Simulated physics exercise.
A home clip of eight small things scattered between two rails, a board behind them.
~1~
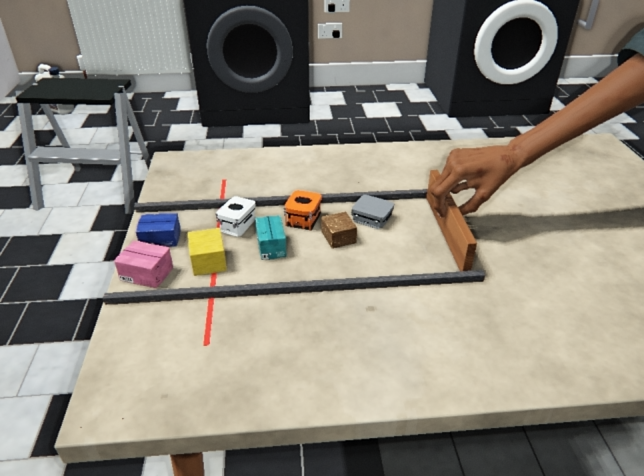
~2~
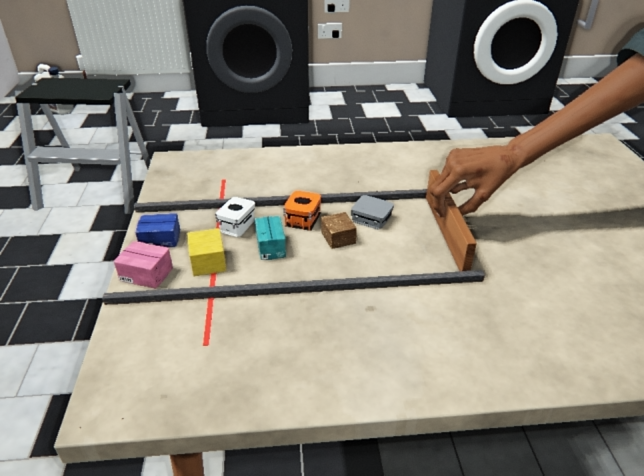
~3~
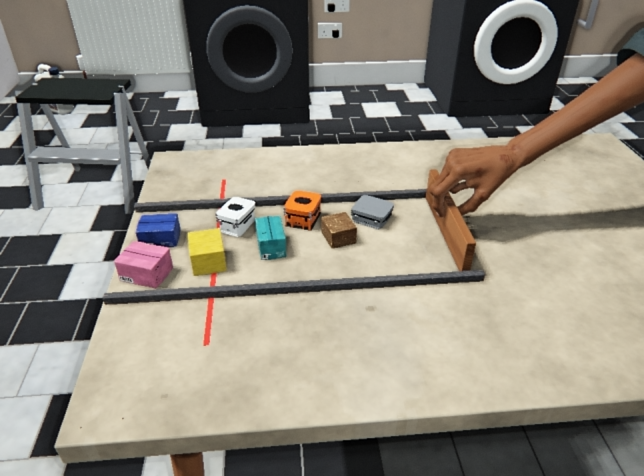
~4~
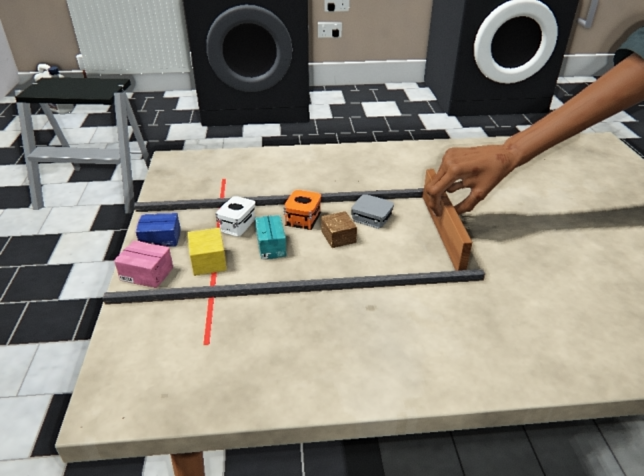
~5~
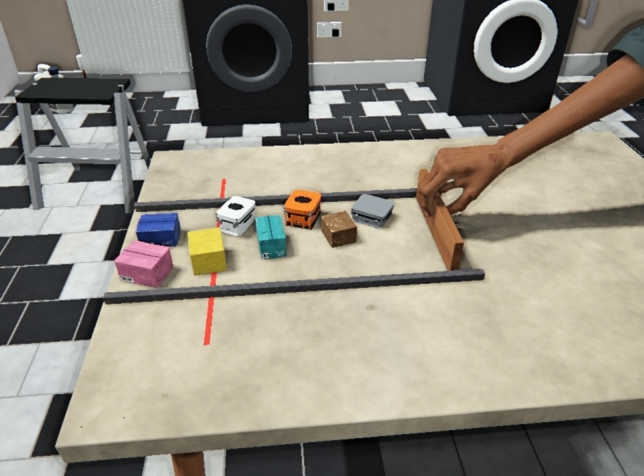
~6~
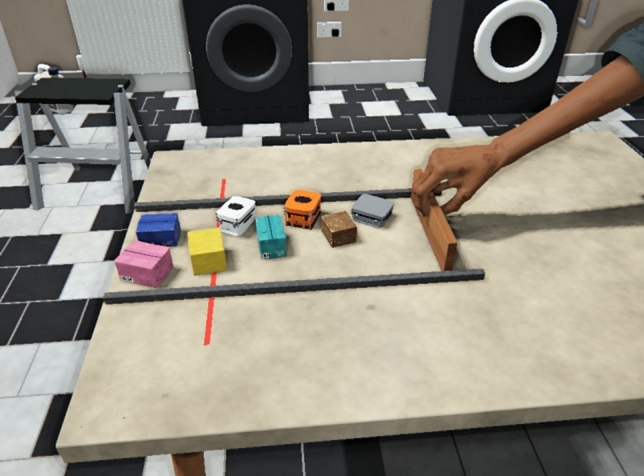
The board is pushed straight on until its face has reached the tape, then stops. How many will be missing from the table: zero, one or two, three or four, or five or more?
The number that fall off is one or two.
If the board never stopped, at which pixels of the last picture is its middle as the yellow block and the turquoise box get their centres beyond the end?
About (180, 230), and (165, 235) for the other.
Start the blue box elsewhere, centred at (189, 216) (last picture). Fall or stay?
From there it falls.
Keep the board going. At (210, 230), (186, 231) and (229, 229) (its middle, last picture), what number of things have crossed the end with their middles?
Place by place, 2, 3 and 2.
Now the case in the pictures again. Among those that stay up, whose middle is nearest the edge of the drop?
It is the white case.
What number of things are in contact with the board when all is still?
It touches 2.
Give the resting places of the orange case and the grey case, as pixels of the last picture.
About (167, 220), and the other about (199, 226).
A little later, none off yet; pink box at rest near (145, 264); blue box at rest near (159, 230); yellow block at rest near (207, 251).
Next, none off yet; pink box at rest near (145, 264); blue box at rest near (159, 230); yellow block moving near (201, 253).
When it is over, the number that fall off is one or two; down, blue box and pink box.
